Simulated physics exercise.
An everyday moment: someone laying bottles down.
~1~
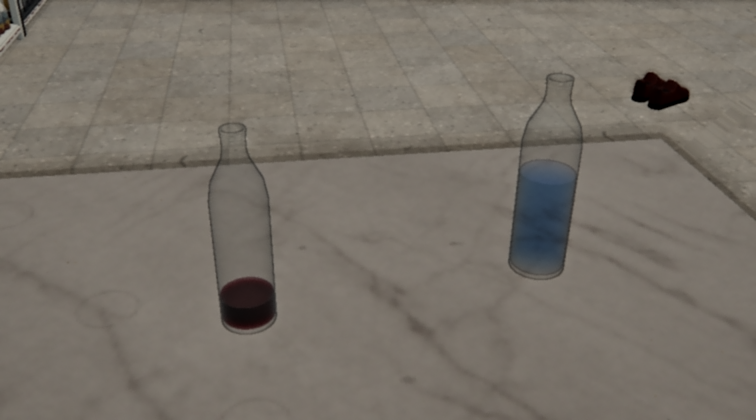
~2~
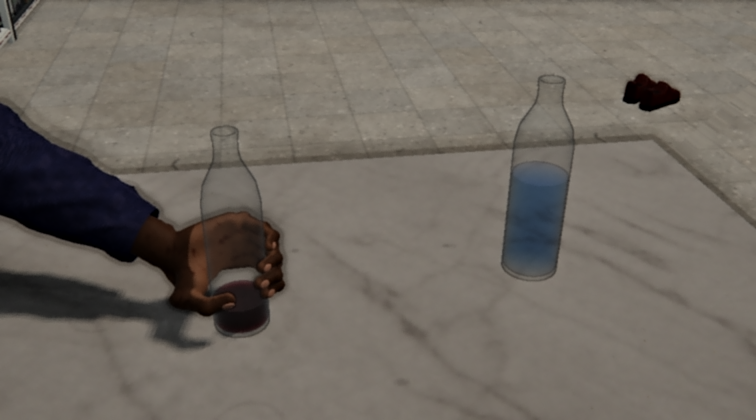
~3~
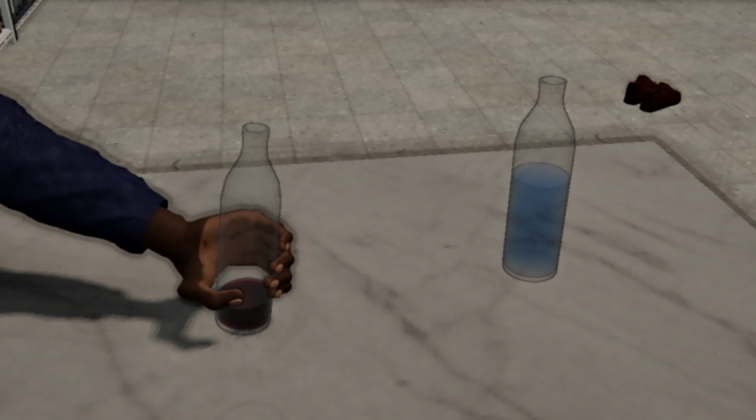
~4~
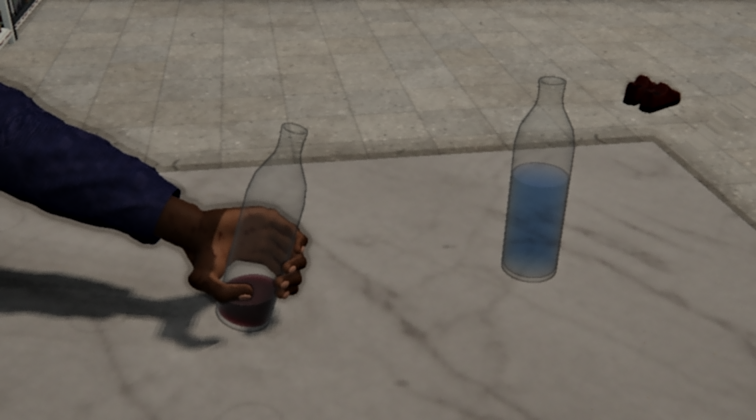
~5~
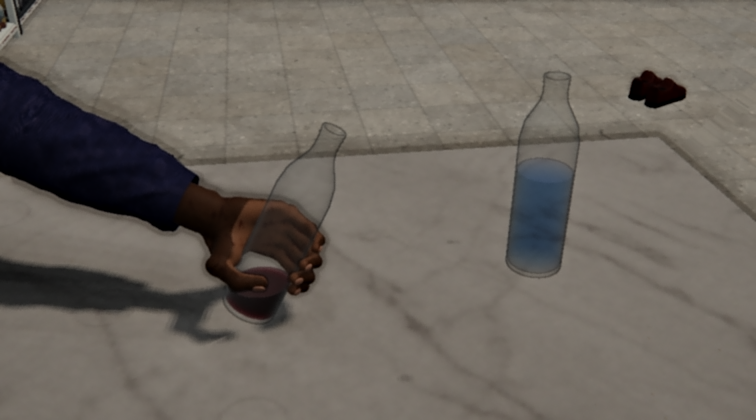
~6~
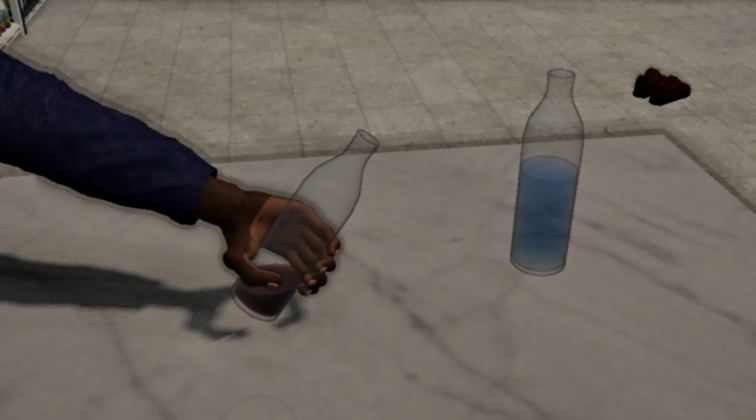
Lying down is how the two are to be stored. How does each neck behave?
Here is how they behave: Left bottle keeps everything in; right bottle lets it run out.
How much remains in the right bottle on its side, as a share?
Share retained: Approx. 45 per cent.
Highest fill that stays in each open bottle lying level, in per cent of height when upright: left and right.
In order, the limits are 24 % and 24 %.
A moment on, the left bottle is nearly down; left bottle, all still inside.
Further on, the left bottle lies flat; left bottle, all still inside.
When it is over, both lie flat; left bottle, all still inside; right bottle, a puddle at its mouth.
